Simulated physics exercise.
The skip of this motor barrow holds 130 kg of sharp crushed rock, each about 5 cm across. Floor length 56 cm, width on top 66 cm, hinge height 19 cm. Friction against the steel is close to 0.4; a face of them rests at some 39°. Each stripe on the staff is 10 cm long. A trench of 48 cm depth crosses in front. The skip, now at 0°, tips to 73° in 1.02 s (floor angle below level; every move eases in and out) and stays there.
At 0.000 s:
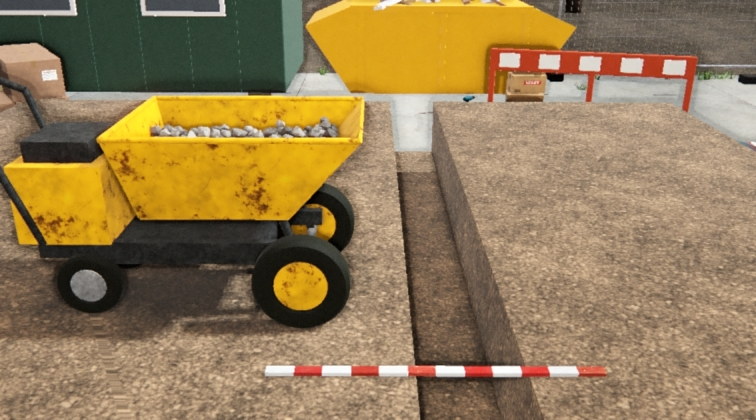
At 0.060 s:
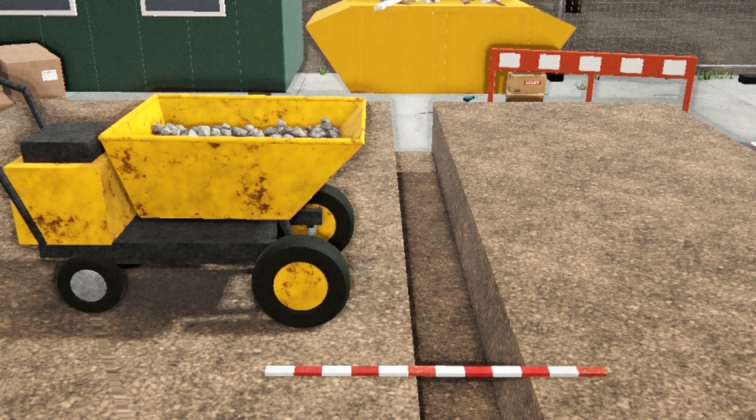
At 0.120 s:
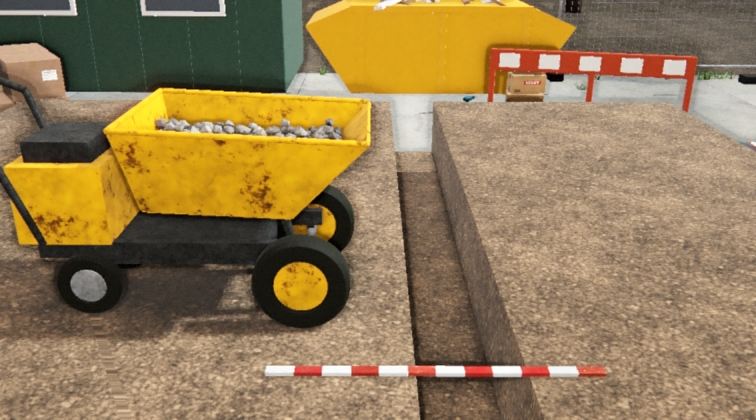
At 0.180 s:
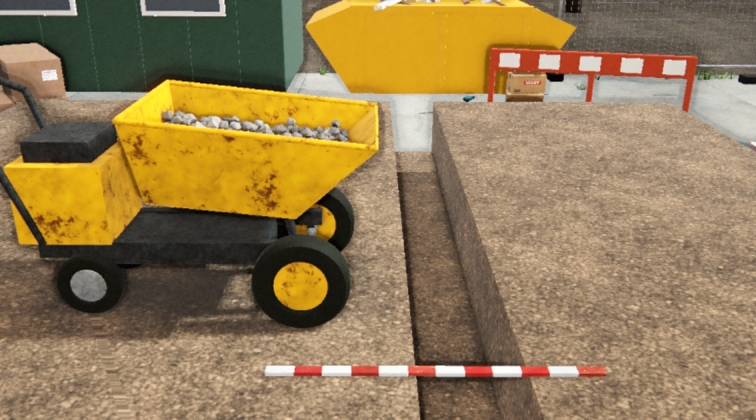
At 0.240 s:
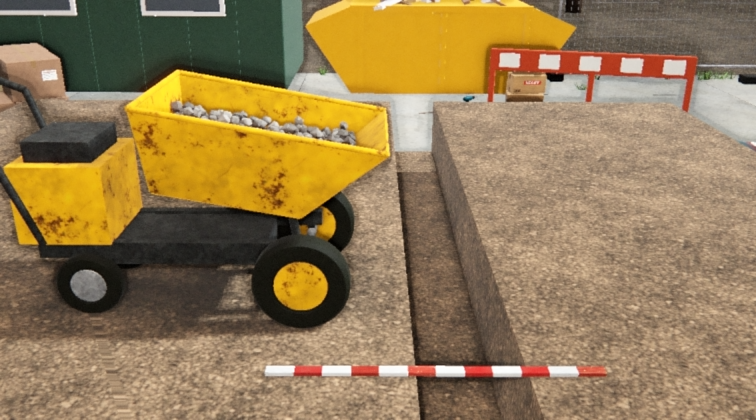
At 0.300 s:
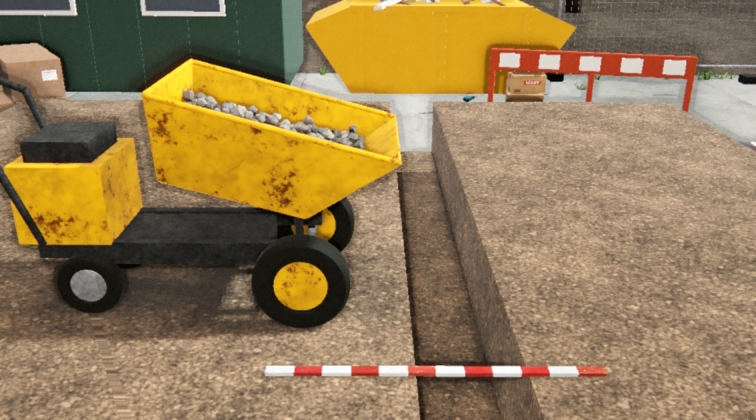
In this clip, the yellow skip of a small motor barrow, loaded with grey crushed rock, gradually tilts forward, its rear rising and its lip lowering to the right beside a narrow trench, while the wheels stay in place.
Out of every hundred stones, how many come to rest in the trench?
About 74 per cent.
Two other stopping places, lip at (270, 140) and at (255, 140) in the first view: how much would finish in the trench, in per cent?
Near 90 per cent from the first place, 60 from the second.
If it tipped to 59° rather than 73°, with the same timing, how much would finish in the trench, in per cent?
It would be near 25 per cent.
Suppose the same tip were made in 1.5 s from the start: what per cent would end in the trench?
Then about 80 per cent.
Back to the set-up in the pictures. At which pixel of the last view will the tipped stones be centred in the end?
Their middle is at about (476, 360).
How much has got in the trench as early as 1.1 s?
About 20 per cent by then.
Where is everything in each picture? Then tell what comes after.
In the first picture, the skip is at 0°, its lip at (360, 141); the top of the load is at (243, 133).
In the second picture, lip at (363, 142), floor tilted 1°, highest stones at (244, 132); the stones move at 0.2 m/s on average.
In the third picture, lip at (368, 145), floor tilted 3°, highest stones at (206, 129); the stones move at 0.4 m/s on average.
In the fourth picture, the skip is at 6°, its lip at (377, 149); the top of the load is at (195, 122); the stones move at 0.6 m/s on average.
In the fifth picture, lip at (388, 155), floor tilted 10°, highest stones at (193, 113); the stones move at 0.7 m/s on average.
In the sixth picture, the skip is at 15°, its lip at (401, 164); the top of the load is at (199, 104); the stones move at 0.8 m/s on average.
After 0.8 s the floor is at 61°; 100 % in the skip; the foremost stones are at (444, 235).
After 1.1 s the floor is at 73°; 74 % in the skip, 18 % in the trench, 8 % past the trench; the foremost stones are at (548, 307).
After 1.5 s the floor is at 73°; 31 % in the skip, 42 % in the trench, 27 % past the trench; the foremost stones are at (652, 301).
After 3.4 s the floor is at 73°; 0 % in the skip, 74 % in the trench, 26 % past the trench; the foremost stones are at (686, 309).
